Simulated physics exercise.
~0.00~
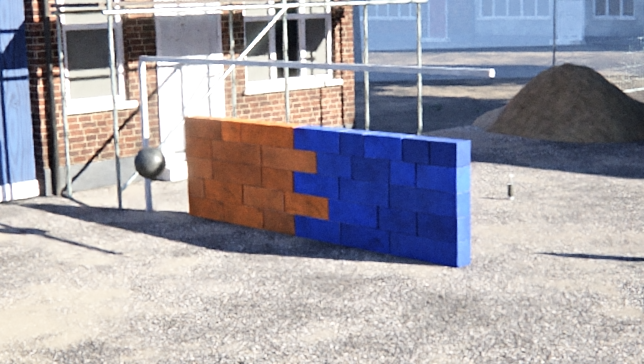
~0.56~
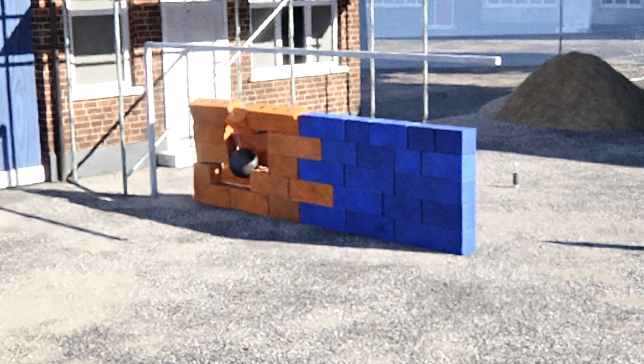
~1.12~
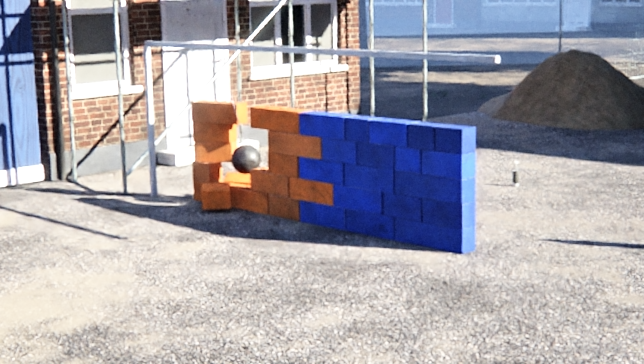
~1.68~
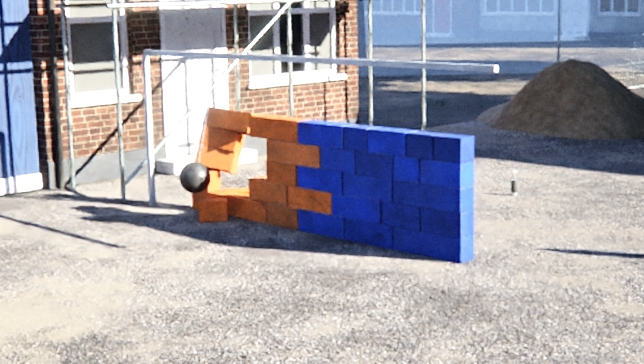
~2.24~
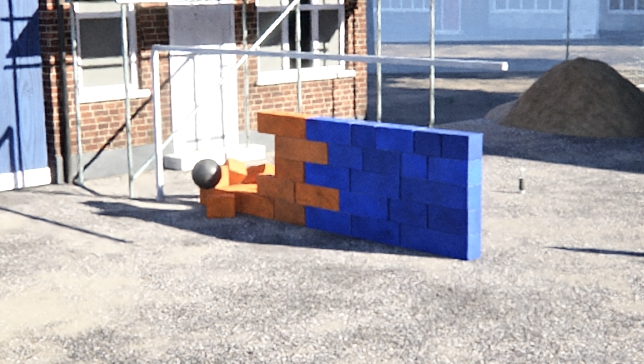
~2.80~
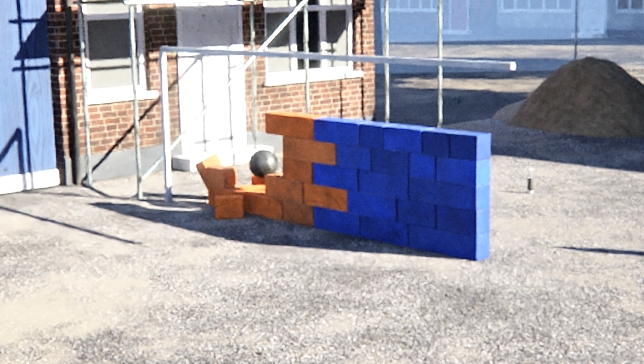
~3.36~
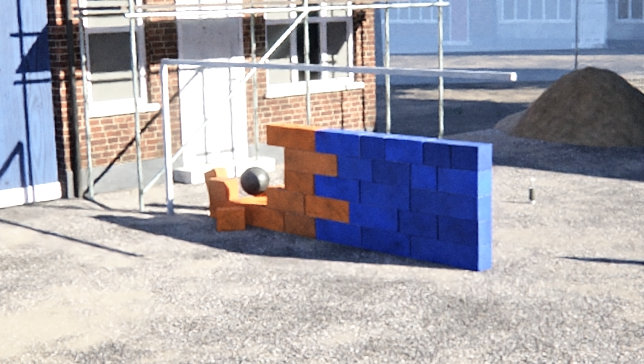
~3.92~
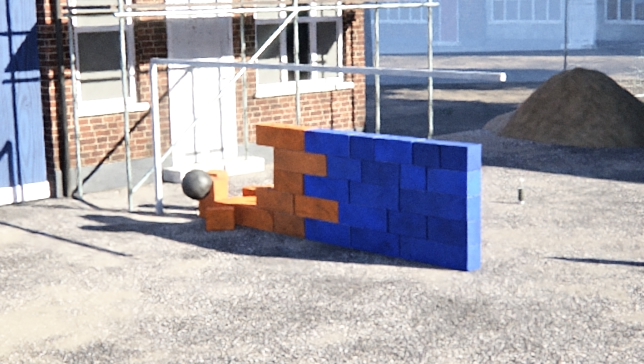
A dark ball swings into the orange end, knocking blocks loose, while the blue section stands.
